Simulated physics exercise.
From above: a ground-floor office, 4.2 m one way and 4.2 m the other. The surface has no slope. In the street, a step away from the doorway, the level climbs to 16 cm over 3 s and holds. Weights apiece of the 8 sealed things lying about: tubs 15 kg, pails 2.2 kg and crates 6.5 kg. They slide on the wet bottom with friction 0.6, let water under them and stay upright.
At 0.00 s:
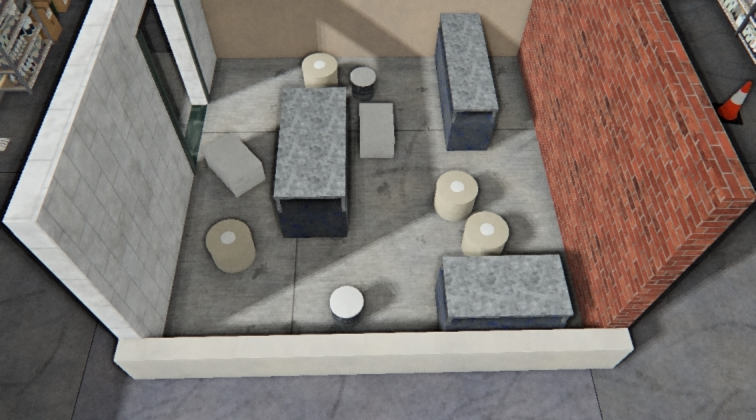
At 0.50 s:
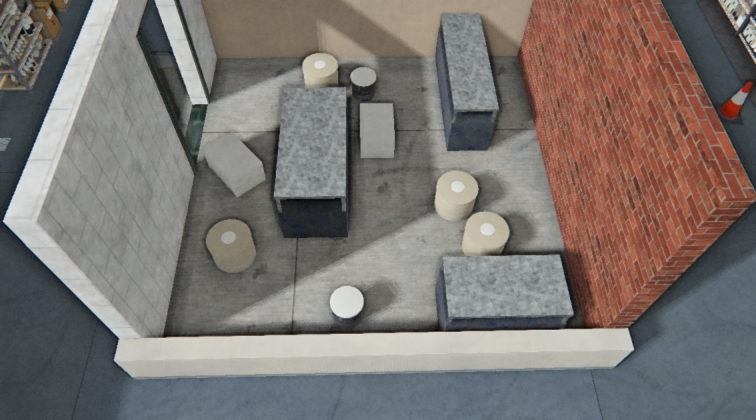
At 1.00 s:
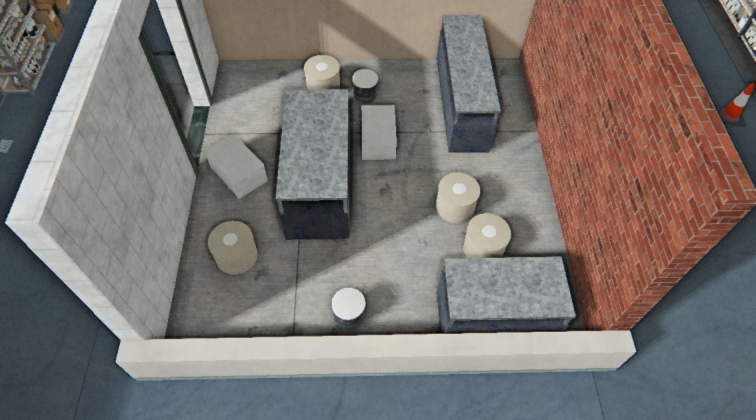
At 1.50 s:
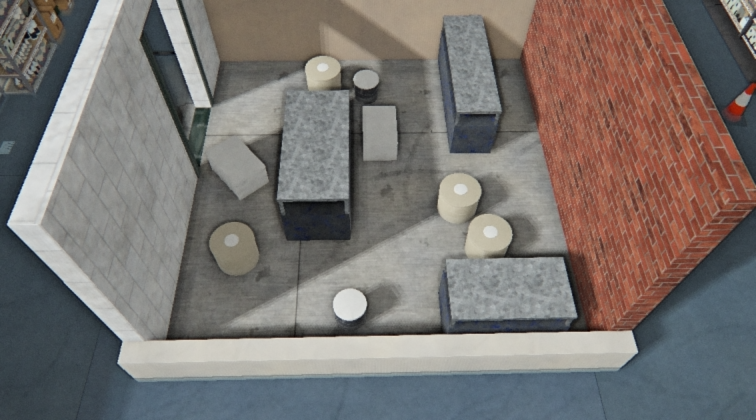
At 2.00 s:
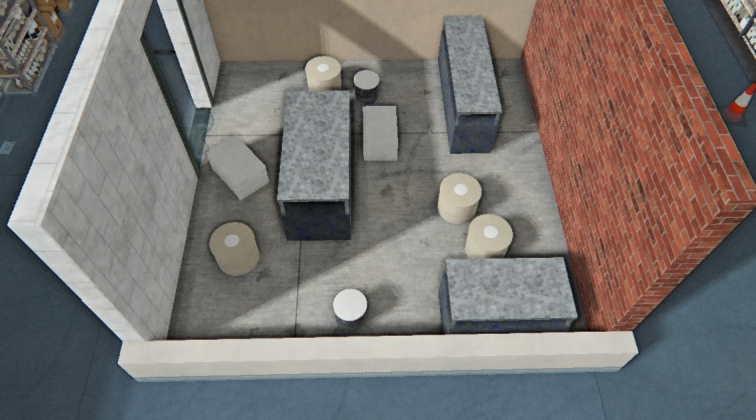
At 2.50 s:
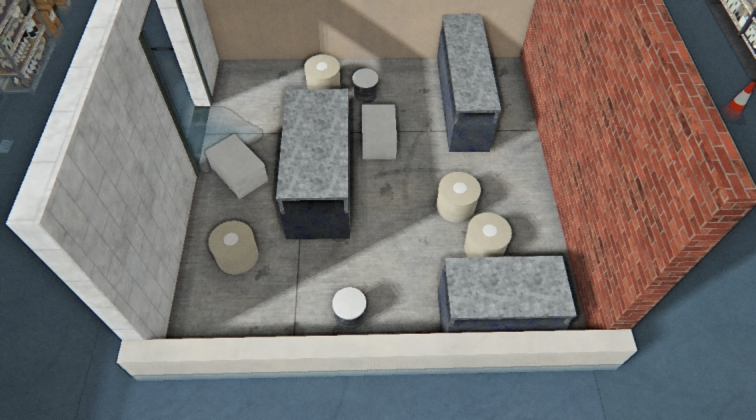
A ground-floor office with an open top is seen from high above, between a white tiled wall on the left and a red brick wall on the right. Grey speckled blocks, cream drums, small white-topped cylinders and pale grey boxes stand on the concrete floor. The view shifts very slightly, the ground outside turns bluer, and a thin sheet of water spreads in through the left doorway while the objects stay still.
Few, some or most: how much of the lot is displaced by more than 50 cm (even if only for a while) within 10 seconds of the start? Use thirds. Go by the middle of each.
That comes to one to two thirds.
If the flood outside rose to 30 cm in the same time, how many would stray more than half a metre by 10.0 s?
In that case 8 of them.
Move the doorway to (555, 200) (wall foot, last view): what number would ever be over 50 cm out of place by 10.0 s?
Then 5.
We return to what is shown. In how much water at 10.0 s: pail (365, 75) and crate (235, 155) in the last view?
Roughly 7 and 7 cm.
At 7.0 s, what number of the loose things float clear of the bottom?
At that moment 1.
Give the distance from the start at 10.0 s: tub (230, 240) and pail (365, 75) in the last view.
In turn: 0 cm, 60 cm.
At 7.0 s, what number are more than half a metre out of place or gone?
2 of them.
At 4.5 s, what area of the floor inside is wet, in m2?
About 5.0 m2.
After 3.5 s 0 of 8 are over 50 cm from their spots; 0 afloat.
After 4.5 s 0 of 8 are over 50 cm from their spots; 0 afloat.
After 7.0 s 2 of 8 are over 50 cm from their spots; 1 afloat.
After 10.0 s 4 of 8 are over 50 cm from their spots, and 4 have been at some point; 4 afloat.
